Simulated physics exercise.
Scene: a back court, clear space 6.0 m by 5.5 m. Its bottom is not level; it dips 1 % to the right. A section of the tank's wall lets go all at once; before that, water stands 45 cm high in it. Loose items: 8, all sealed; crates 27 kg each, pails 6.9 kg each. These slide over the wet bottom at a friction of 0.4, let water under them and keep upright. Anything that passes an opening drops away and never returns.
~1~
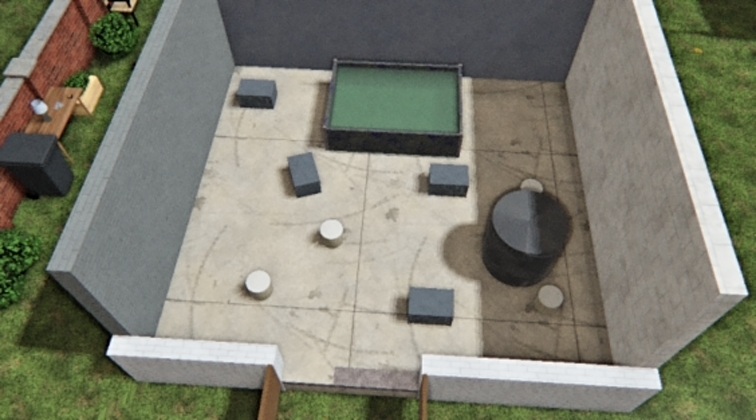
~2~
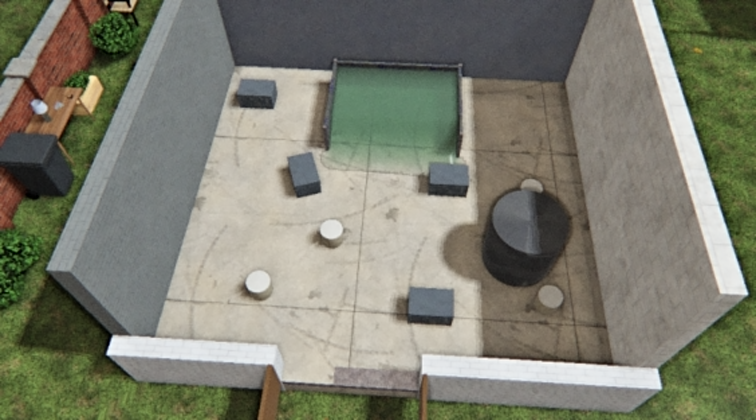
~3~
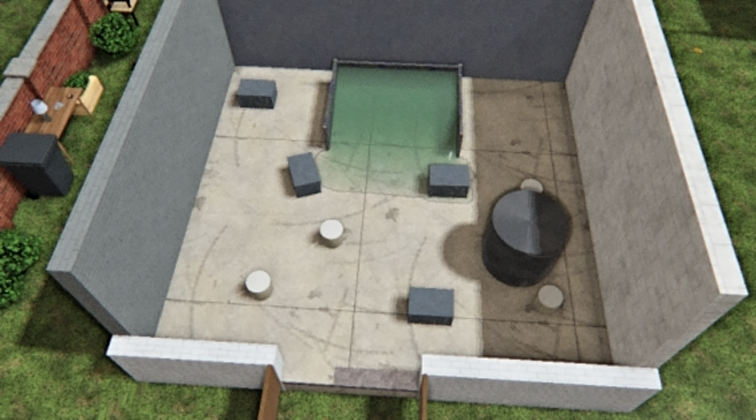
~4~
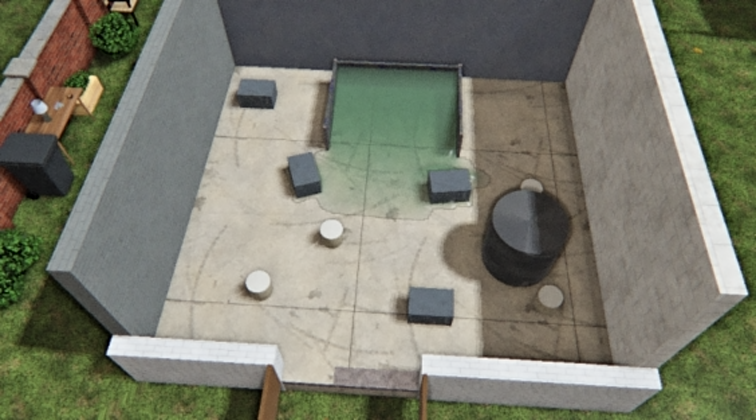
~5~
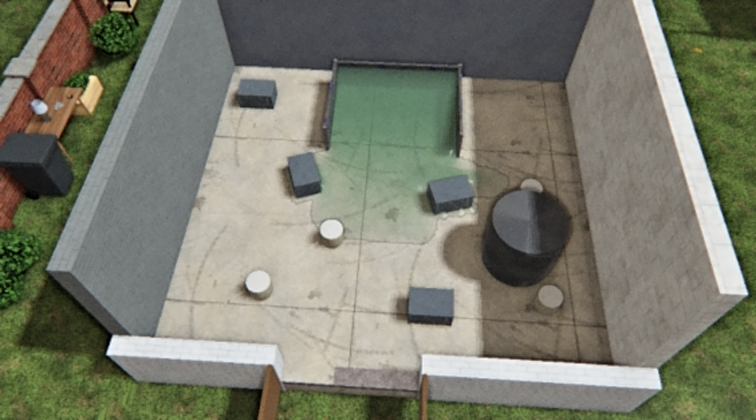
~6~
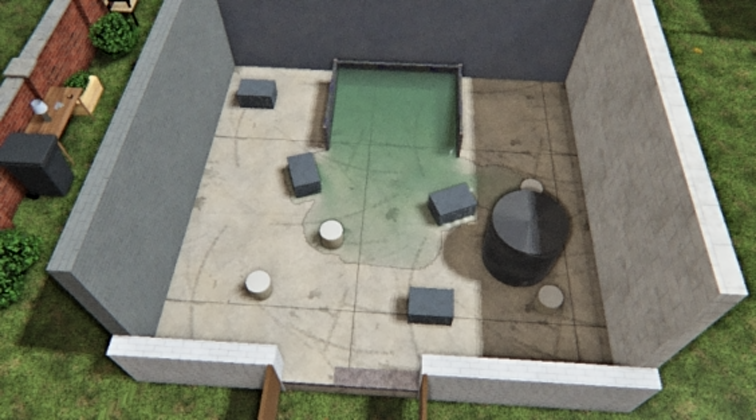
We see a walled court with grey crates, pale pails and a dark cylinder as the front of a water tank gives way; greenish water spreads forward across the floor, pushing one crate on the right slightly toward the viewer.
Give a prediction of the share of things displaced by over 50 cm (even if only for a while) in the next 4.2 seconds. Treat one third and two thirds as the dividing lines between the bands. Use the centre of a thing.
I expect one to two thirds of them.
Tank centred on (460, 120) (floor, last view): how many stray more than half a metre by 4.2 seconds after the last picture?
That gives 5 of them.
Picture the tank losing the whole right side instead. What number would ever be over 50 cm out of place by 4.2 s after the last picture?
Then it comes to 1 of them.
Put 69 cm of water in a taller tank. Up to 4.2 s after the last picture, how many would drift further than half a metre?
So the tally would be 6.
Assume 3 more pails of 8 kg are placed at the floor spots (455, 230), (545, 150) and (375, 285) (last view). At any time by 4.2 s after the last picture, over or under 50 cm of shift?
Beyond it, within it, beyond it.
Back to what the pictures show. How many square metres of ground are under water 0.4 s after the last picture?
Near 11.0 m2 in all.
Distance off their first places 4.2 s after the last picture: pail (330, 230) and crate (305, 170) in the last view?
Note, listed in order: Washed out, 20 cm.
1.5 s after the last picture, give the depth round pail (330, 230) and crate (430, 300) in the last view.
Depth approx. 5 cm / 6 cm.
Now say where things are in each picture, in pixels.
In the first picture, a crate at (449, 174) rests on the ground; a pail at (331, 229) rests on the ground; water covers 3.1 m2; 0 of 8 have shifted.
In the second picture, a crate at (449, 174), on the bottom; a pail at (331, 229) rests on the ground; water covers 4.0 m2; 0 of 8 have shifted.
In the third picture, a crate at (449, 175), on the bottom; a pail at (331, 229), on the bottom; 4.9 m2 under water; 0 of 8 have shifted.
In the fourth picture, a crate at (450, 181), on the bottom, 13 cm from its start; a pail at (331, 229), on the bottom; water covers 5.8 m2; 1 of 8 have shifted.
In the fifth picture, a crate at (451, 189) rests on the ground, 29 cm from its start; a pail at (331, 229) rests on the ground; 6.9 m2 under water; 1 of 8 have shifted.
In the sixth picture, a crate at (453, 199) rests on the ground, 47 cm from its start; a pail at (331, 230), on the bottom; water covers 8.0 m2; 1 of 8 have shifted.
Then, 0.4 s after the last picture 1 of 8 are over 50 cm from their spots; 0 afloat.
Then, 1.5 s after the last picture 3 of 8 are over 50 cm from their spots; 0 afloat.
Then, 2.8 s after the last picture 3 of 8 are over 50 cm from their spots; 0 afloat.
Then, 4.2 s after the last picture 3 of 8 are over 50 cm from their spots, and 3 have been at some point; 0 afloat.
